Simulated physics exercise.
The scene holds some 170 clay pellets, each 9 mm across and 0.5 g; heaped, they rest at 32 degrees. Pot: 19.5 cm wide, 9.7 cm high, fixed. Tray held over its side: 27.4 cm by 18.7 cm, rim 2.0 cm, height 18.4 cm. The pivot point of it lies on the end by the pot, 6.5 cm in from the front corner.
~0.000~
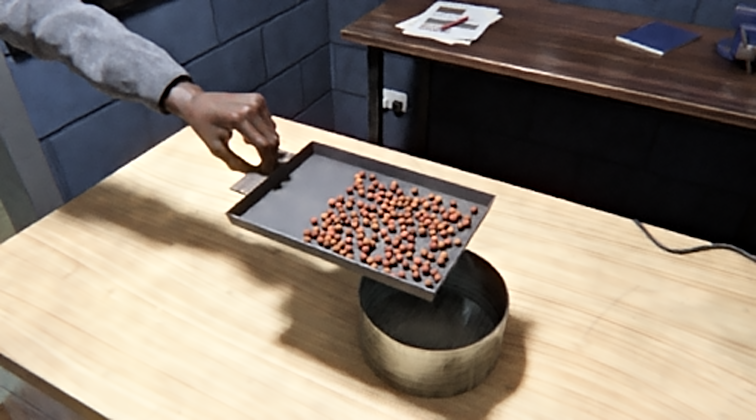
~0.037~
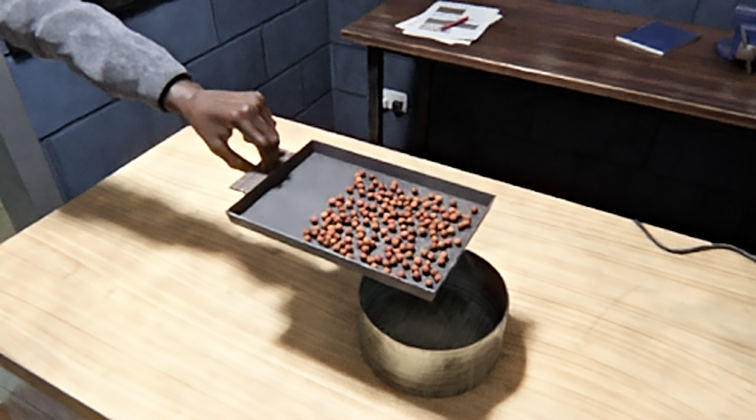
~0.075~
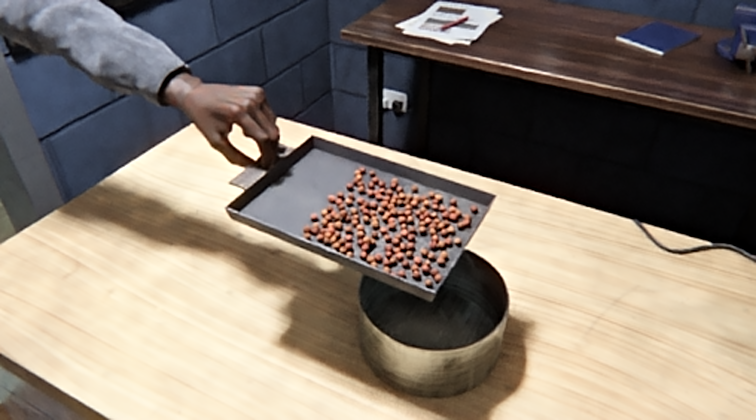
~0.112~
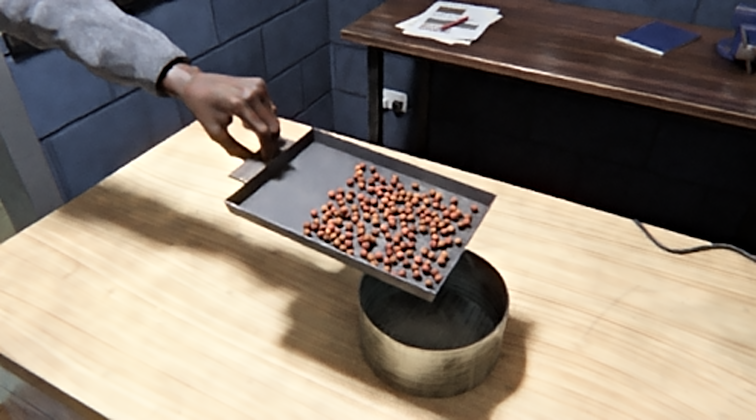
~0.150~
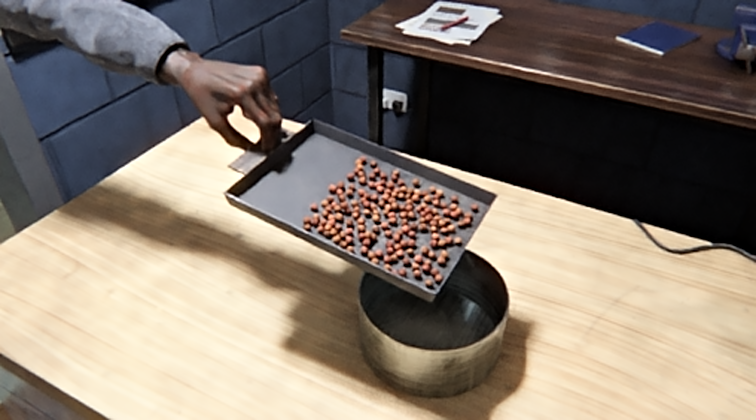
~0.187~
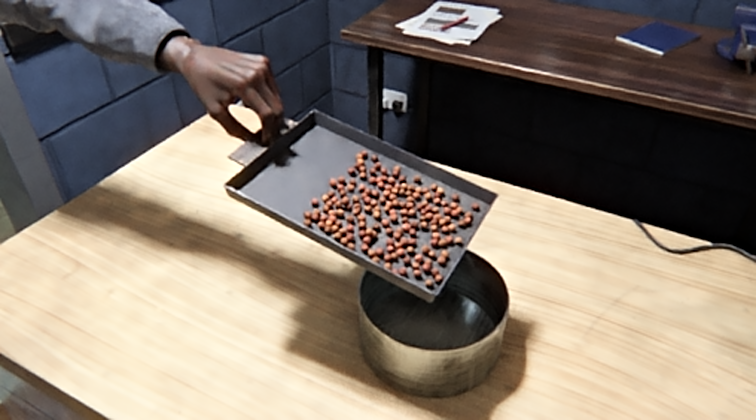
A dark rectangular tray of reddish-brown pellets, held by a hand in a grey sleeve at upper left, is seen from above over a pale wooden table in a room with blue block walls. Its right end sits over a round metal pot, with papers and a blue notebook on a brown desk behind. The hand slowly raises the left end, steepening the tray slightly, while the pellets barely shift and the view stays still.
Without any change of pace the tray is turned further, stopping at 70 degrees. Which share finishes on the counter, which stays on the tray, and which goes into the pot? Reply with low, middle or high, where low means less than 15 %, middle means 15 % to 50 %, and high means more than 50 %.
My answer: Counter - low; tray - high; pot - low.
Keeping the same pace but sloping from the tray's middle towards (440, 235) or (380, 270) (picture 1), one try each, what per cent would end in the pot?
0 and 0 %.
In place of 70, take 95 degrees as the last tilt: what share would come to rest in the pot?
Roughly 30 percent.
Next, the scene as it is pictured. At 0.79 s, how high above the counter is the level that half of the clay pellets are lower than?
Height: Around 22 cm.
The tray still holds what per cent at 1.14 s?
100%, roughly.
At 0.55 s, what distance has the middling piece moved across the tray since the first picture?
Displacement on the tray: Roughly 5 cm.
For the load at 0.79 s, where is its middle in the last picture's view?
Approx. (448, 233).
After 0.55 s, tilt 40 degrees; the tray holds 100 %, the pot 0 %.
After 0.79 s, tilt 59 degrees; the tray holds 100 %, the pot 0 %.
After 1.14 s, tilt 70 degrees; the tray holds 100 %, the pot 0 %.
By 2.0 s all is still; counter 0 %, tray 100 %, pot 0 %.
